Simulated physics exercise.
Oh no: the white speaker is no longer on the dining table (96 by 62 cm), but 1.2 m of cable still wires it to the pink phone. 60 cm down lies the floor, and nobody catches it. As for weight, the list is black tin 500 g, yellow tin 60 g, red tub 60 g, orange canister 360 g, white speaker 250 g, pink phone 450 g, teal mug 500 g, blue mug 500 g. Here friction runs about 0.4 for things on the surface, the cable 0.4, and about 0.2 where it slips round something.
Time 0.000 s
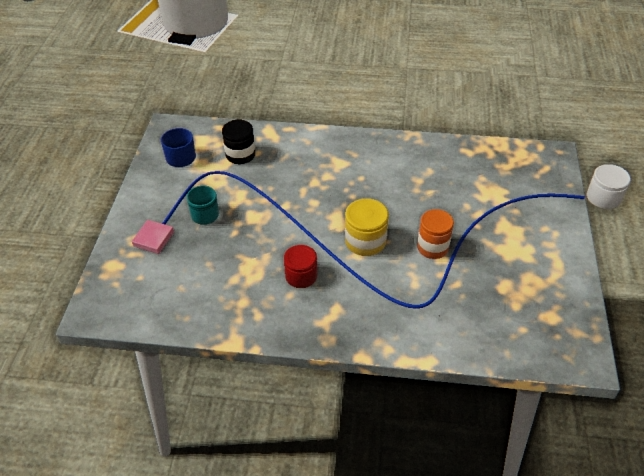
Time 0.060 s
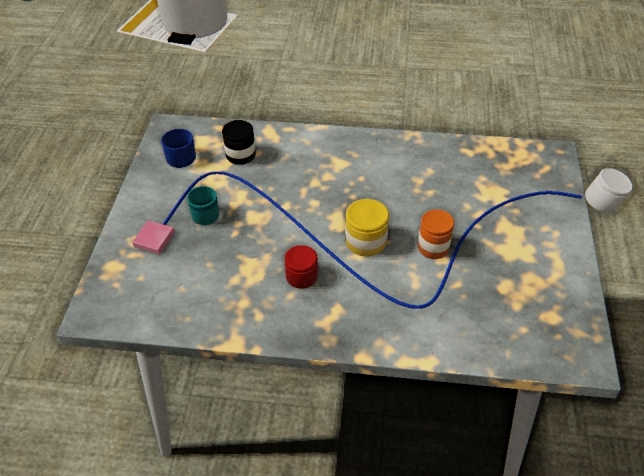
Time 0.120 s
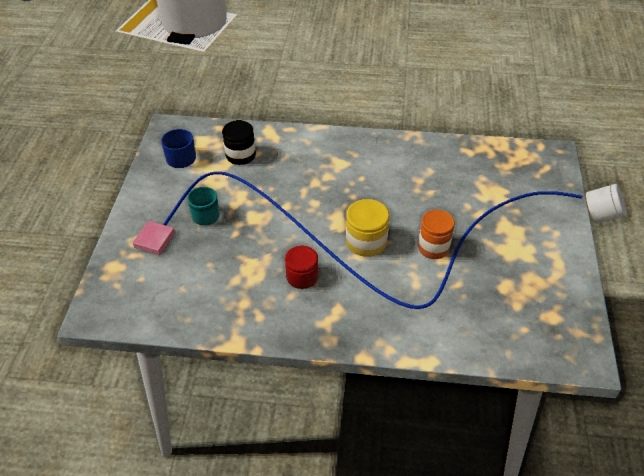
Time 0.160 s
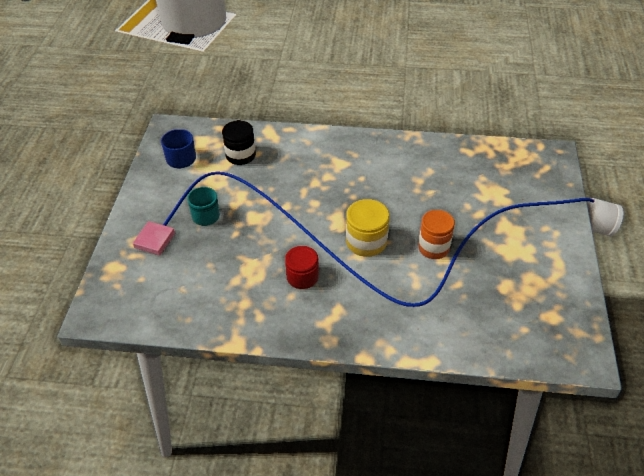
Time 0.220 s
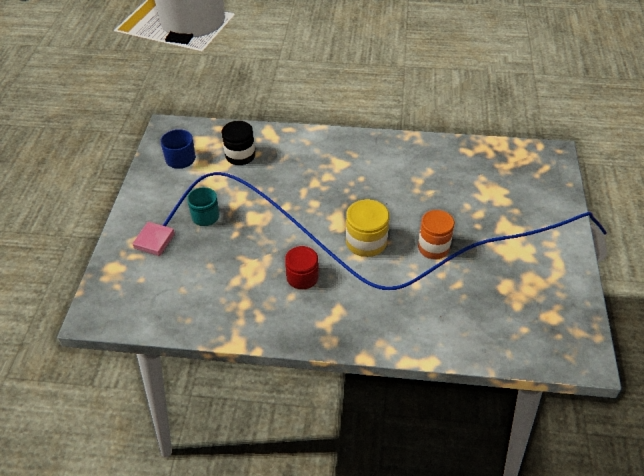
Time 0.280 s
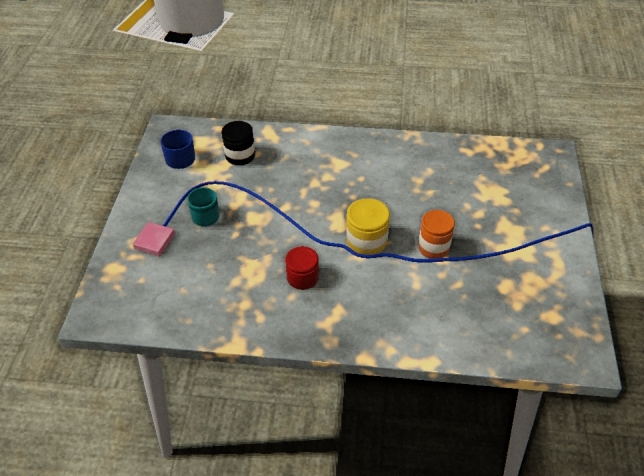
The white speaker slipped off the right edge of the table and dropped out of sight, pulling the blue cable straighter past the yellow and orange containers while the pink block barely moved.
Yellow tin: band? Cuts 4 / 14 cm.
It finishes partway out.
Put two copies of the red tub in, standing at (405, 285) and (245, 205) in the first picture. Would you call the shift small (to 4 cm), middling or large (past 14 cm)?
Shift 1: Major. Shift 2: Major.
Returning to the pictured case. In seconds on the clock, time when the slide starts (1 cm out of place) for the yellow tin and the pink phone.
For the yellow tin it's 0.36 s, while the pink phone gets there at 0.40 s.
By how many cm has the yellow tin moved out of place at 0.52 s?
By then the yellow tin has moved close to 8 cm.
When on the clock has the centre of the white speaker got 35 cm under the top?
Near 0.34 seconds.
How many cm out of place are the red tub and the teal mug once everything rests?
In the end the red tub has moved about 0 cm, while the teal mug has moved about 4 cm.
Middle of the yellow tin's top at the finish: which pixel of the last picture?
Somewhere around (384, 184) is where it ends up.
By 0.5 s, the cable's tail end at (178, 225); yellow tin 8 cm off its start, white speaker over the edge, teal mug 3 cm off its start.
By 0.7 s, the cable's tail end at (184, 224); yellow tin 9 cm off its start, white speaker over the edge, pink phone 3 cm off its start.
By 1.0 s, the cable's tail end at (187, 223); yellow tin 9 cm off its start at (384, 184), white speaker over the edge, pink phone 4 cm off its start at (171, 227).
By 1.2 s, the cable's tail end at (187, 223); yellow tin 9 cm off its start, white speaker over the edge, pink phone 4 cm off its start.
By 2.4 s, the cable's tail end at (187, 223); yellow tin 9 cm off its start at (384, 184), white speaker over the edge, pink phone 4 cm off its start at (171, 227), teal mug 3 cm off its start at (206, 209).
